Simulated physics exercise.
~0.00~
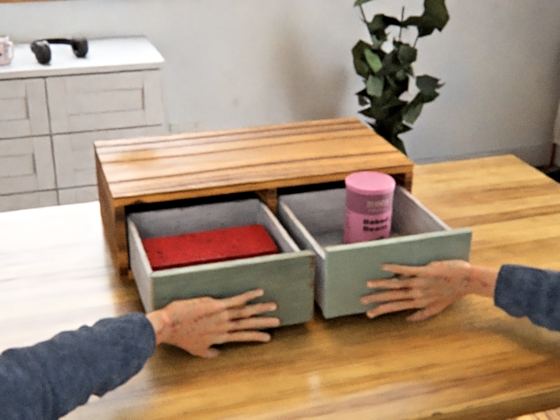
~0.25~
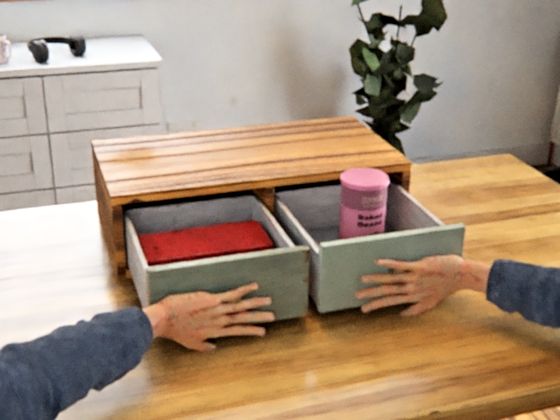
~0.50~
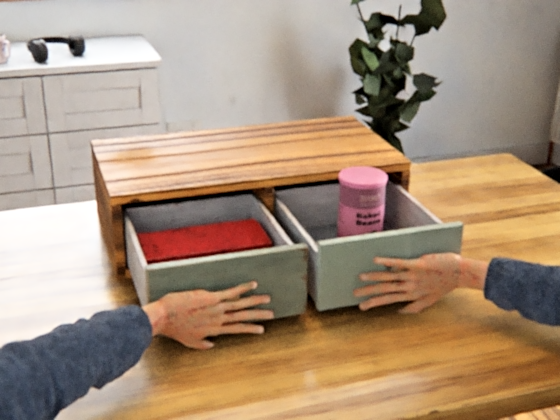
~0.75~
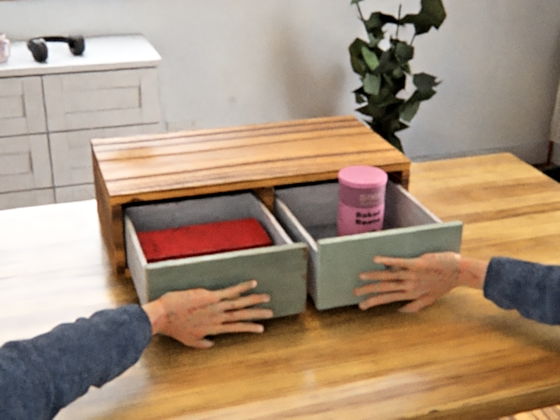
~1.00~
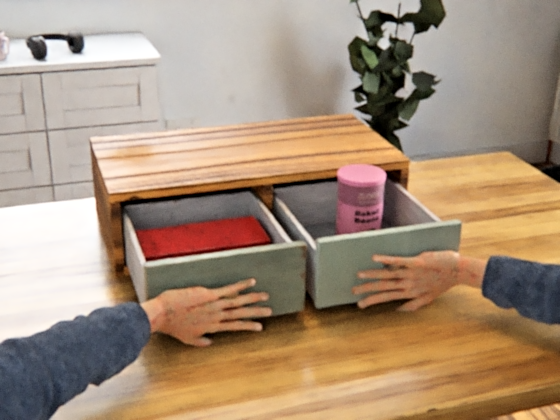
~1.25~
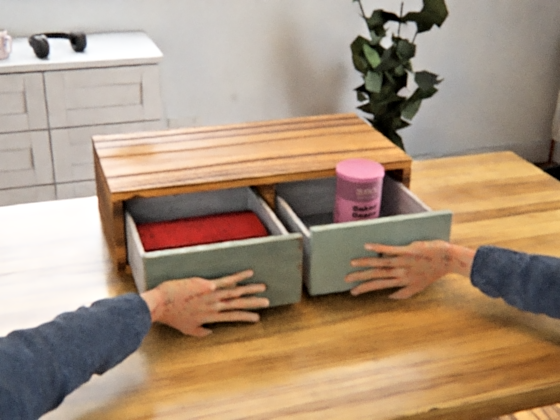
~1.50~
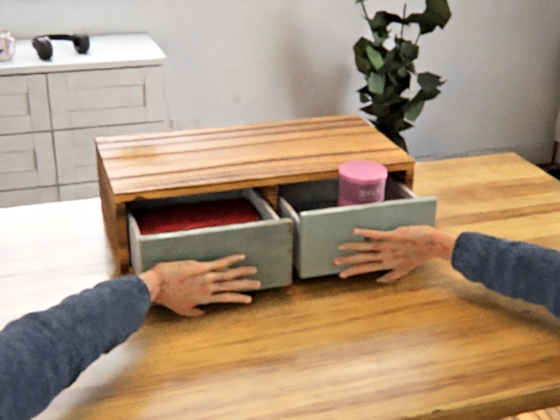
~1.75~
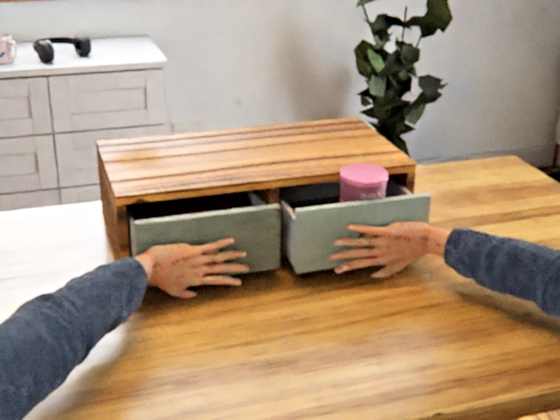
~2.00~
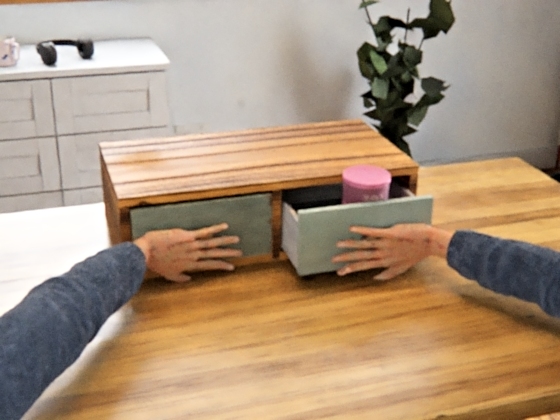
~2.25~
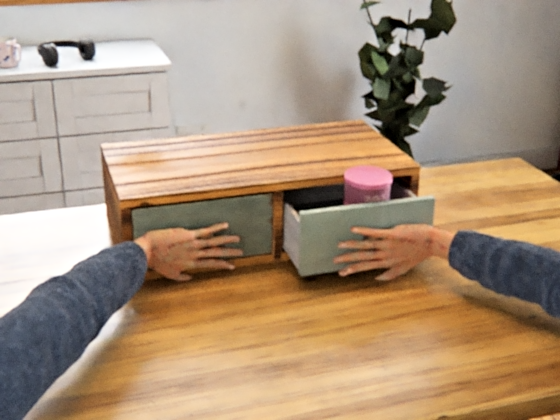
On a wooden table, two hands push both drawers; the left closes, the right stays ajar.
